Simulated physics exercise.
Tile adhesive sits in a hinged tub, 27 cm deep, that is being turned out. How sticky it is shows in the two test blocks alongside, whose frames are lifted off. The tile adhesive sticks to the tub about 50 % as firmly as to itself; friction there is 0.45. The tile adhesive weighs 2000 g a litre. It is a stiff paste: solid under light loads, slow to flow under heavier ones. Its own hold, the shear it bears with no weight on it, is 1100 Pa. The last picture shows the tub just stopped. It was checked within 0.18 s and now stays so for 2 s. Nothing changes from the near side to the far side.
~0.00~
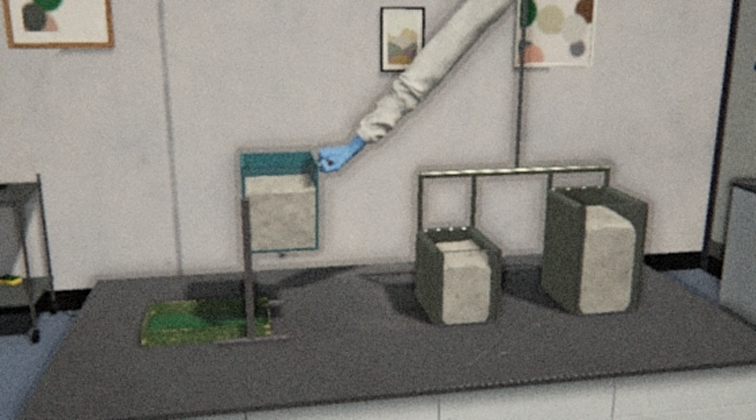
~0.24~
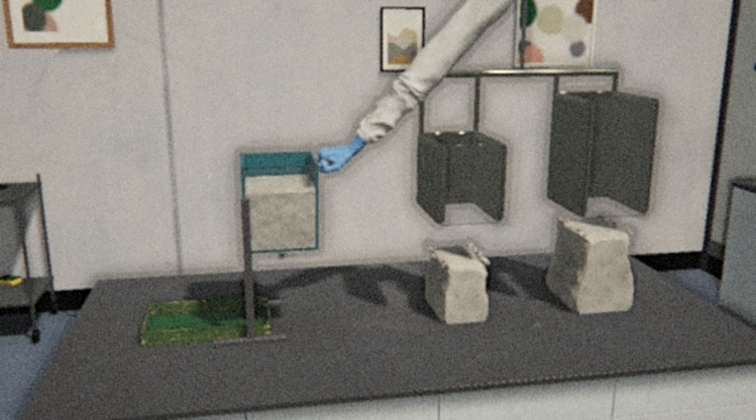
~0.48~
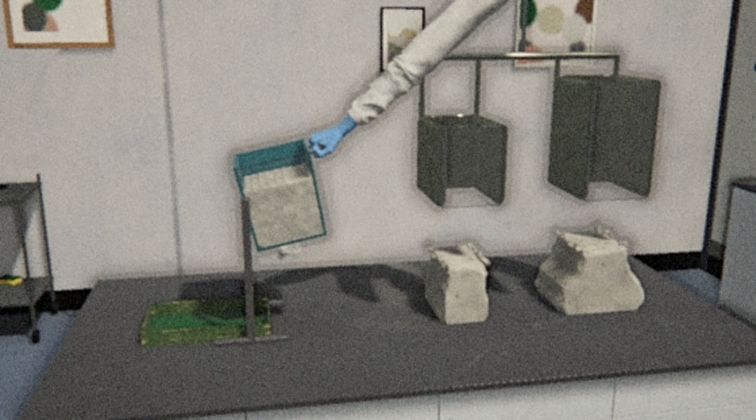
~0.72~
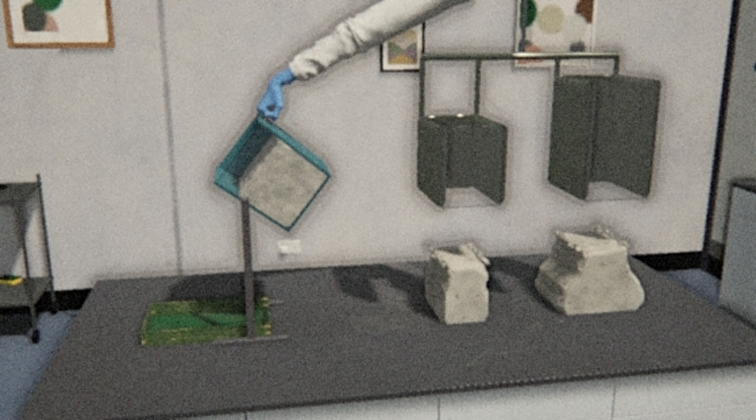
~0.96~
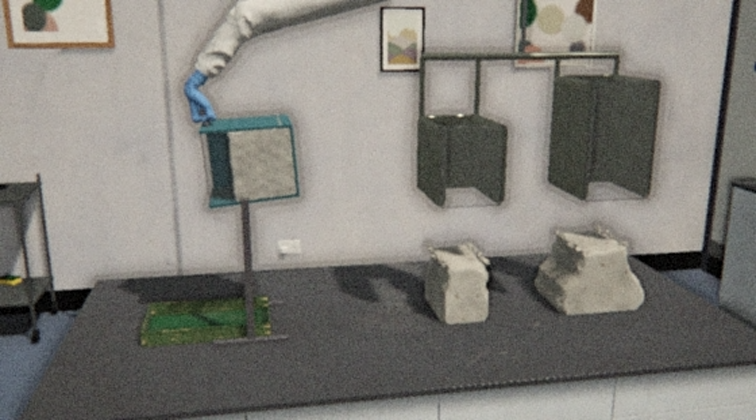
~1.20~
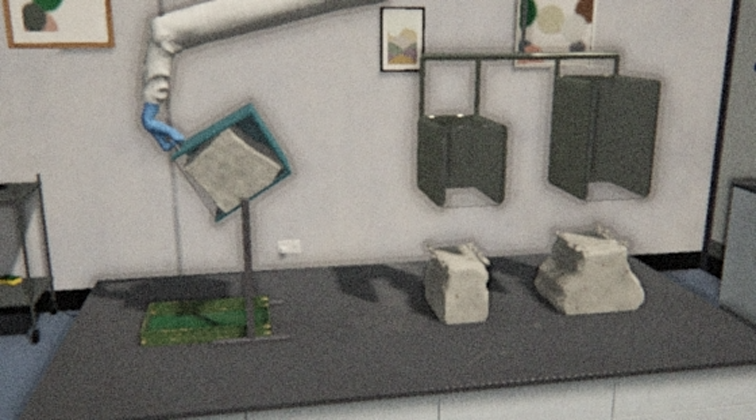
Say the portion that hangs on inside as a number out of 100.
The portion that hangs on inside is near 0 %.
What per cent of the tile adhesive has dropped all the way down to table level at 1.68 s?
About 80 %.
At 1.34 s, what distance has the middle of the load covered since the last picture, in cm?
Some 11 cm.
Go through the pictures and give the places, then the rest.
The first picture shows handle-side rim at (316, 165), tilt 0 degrees; crest of the tile adhesive at (306, 190); block heights 21 cm, 33 cm (left to right).
The second picture shows handle-side rim at (316, 165), tilt 0 degrees; crest of the tile adhesive at (306, 190); block heights 21 cm, 29 cm (left to right).
The third picture shows handle-side rim at (307, 152), tilt 11 degrees; crest of the tile adhesive at (307, 179); block heights 21 cm, 24 cm (left to right).
The fourth picture shows handle-side rim at (259, 124), tilt 52 degrees; crest of the tile adhesive at (283, 143); block heights 21 cm, 24 cm (left to right).
The fifth picture shows handle-side rim at (200, 134), tilt 94 degrees; crest of the tile adhesive at (283, 129); block heights 21 cm, 24 cm (left to right).
The sixth picture shows handle-side rim at (173, 160), tilt 120 degrees; crest of the tile adhesive at (226, 132); block heights 21 cm, 24 cm (left to right).
After 1.34 s, the tub is at 120 degrees and holds 63 %.
After 1.51 s, the tub is at 120 degrees and holds 0 %.
After 1.68 s, the tub is at 120 degrees and holds 0 %.
After 1.85 s, the tub is at 120 degrees and holds 0 %.
After 3.20 s, the tub is at 120 degrees and holds 0 %.
